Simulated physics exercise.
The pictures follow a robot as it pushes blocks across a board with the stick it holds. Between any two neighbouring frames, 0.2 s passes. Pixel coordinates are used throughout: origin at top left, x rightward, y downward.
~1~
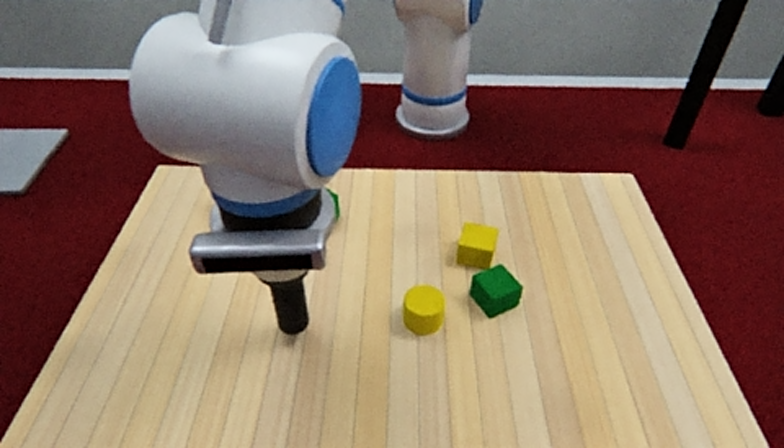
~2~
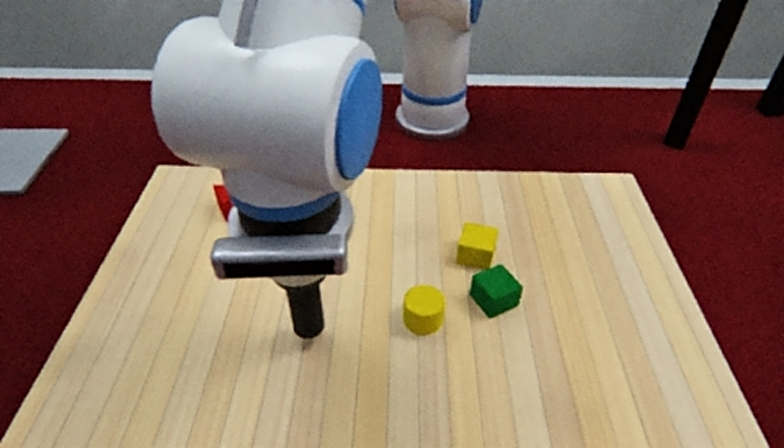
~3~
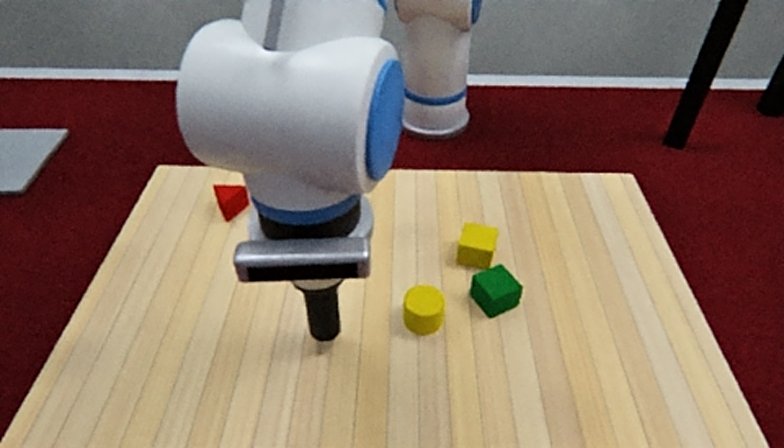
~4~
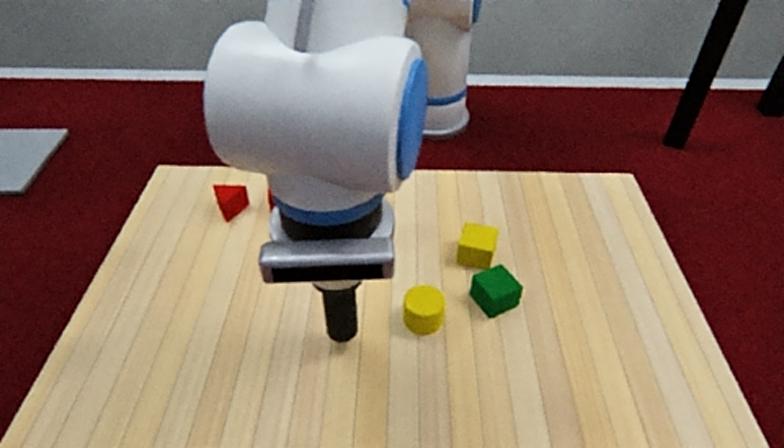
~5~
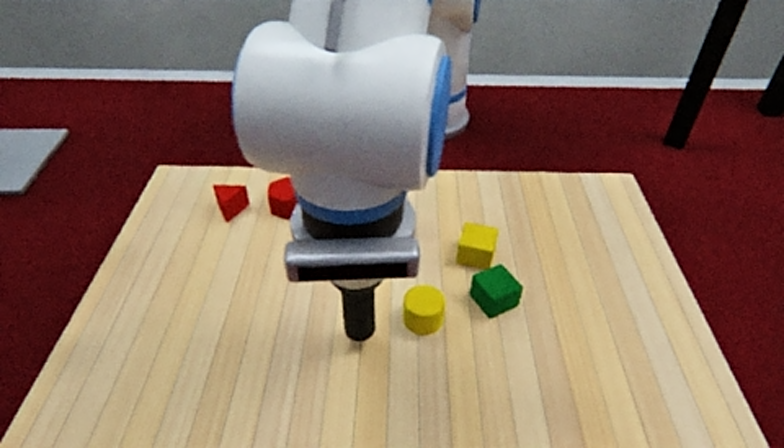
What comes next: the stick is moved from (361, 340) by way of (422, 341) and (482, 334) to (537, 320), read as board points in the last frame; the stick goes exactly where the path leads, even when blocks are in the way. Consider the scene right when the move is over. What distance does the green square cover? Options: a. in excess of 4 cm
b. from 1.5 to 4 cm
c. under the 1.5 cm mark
The correct letter is c.
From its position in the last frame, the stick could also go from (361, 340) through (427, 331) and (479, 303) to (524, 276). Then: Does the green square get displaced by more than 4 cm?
I'd say yes.
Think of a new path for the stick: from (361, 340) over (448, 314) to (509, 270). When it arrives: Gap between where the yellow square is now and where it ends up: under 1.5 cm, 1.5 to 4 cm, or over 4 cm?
By the end of the path, it will have gone between 1.5 and 4 cm.
On the path given first. One third of the way, stick at (424, 330); yellow circle at (435, 294).
Two thirds of the way, stick at (485, 323); yellow circle at (439, 291).
At the end, stick at (540, 309); yellow circle at (439, 291); green square not moved.
